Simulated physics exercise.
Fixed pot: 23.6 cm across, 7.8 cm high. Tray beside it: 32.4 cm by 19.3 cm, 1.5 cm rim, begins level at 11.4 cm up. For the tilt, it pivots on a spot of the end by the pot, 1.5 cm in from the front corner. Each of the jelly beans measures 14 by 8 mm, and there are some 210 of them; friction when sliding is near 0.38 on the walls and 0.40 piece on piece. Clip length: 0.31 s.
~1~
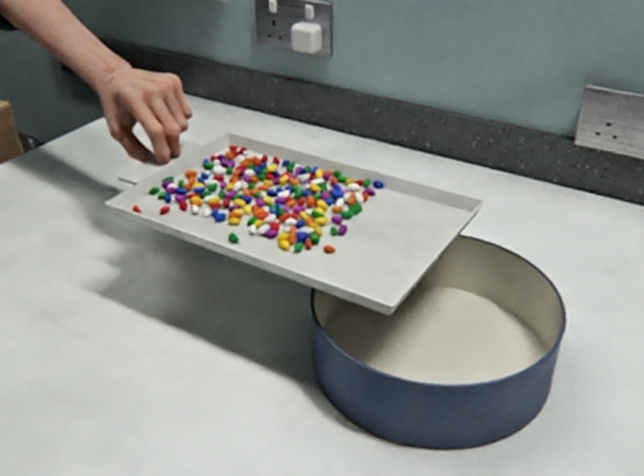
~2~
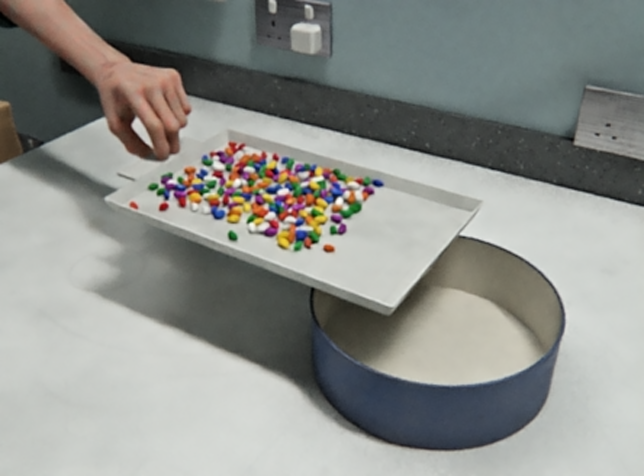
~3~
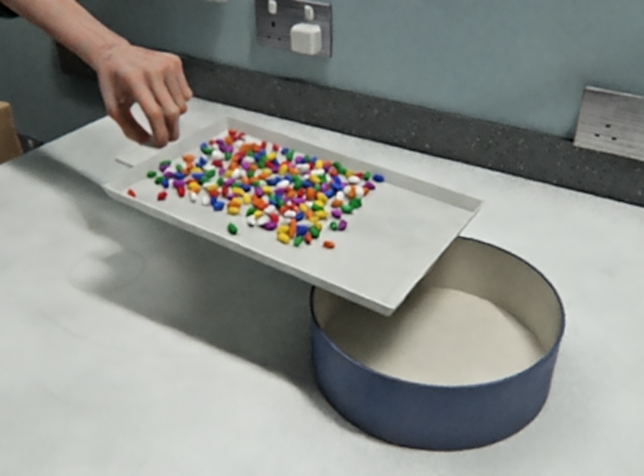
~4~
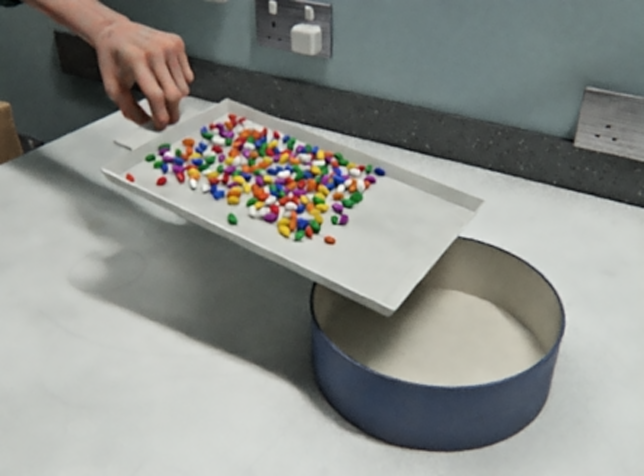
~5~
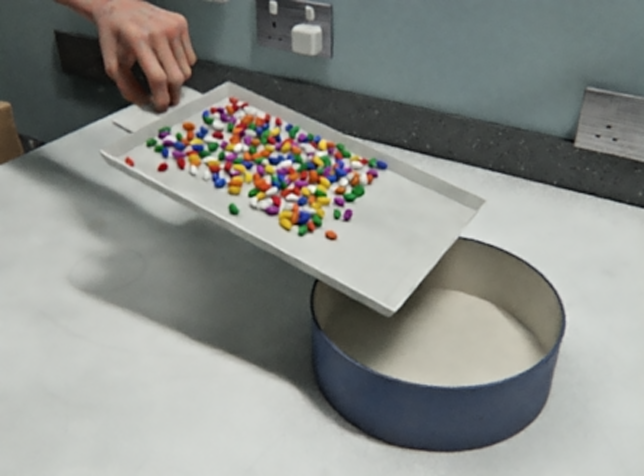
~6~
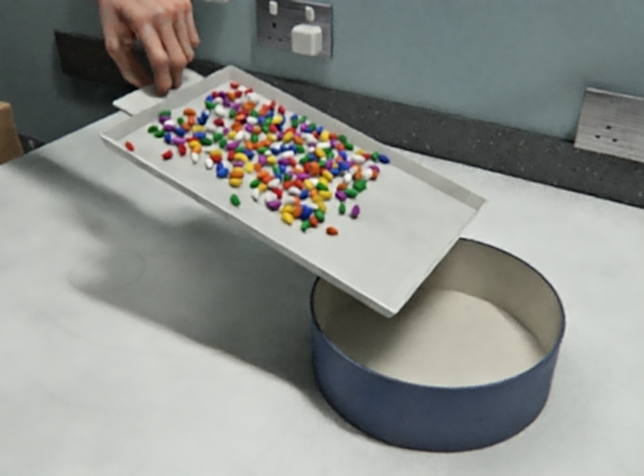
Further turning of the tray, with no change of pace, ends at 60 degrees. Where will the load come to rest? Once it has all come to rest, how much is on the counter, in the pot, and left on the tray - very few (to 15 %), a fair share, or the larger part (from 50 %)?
After it settles. Counter - very few, pot - the larger part, tray - a fair share.
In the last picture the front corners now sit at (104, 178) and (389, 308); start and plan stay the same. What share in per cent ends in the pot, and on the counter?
Split: Pot = 15, counter = 45.
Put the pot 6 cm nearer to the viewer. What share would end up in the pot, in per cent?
It would be near 60 per cent.
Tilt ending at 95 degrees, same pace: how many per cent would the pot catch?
95 per cent.
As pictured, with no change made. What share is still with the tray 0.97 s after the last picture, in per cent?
Value: About 30%.
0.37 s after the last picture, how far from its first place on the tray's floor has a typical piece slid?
Around 7 centimetres.
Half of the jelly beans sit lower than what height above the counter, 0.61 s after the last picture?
Around 14 cm up.
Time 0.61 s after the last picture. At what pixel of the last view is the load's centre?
Look about (437, 263) in the last view.
Then, 0.37 s after the last picture, tilt 37 degrees; the tray holds 100 %, the pot 0 %.
Then, 0.61 s after the last picture, tilt 51 degrees; the tray holds 70 %, the pot 10 %.
Then, 0.97 s after the last picture, tilt 60 degrees; the tray holds 30 %, the pot 60 %.
In the end, counter 5 %, pot 65 %, tray 30 %.
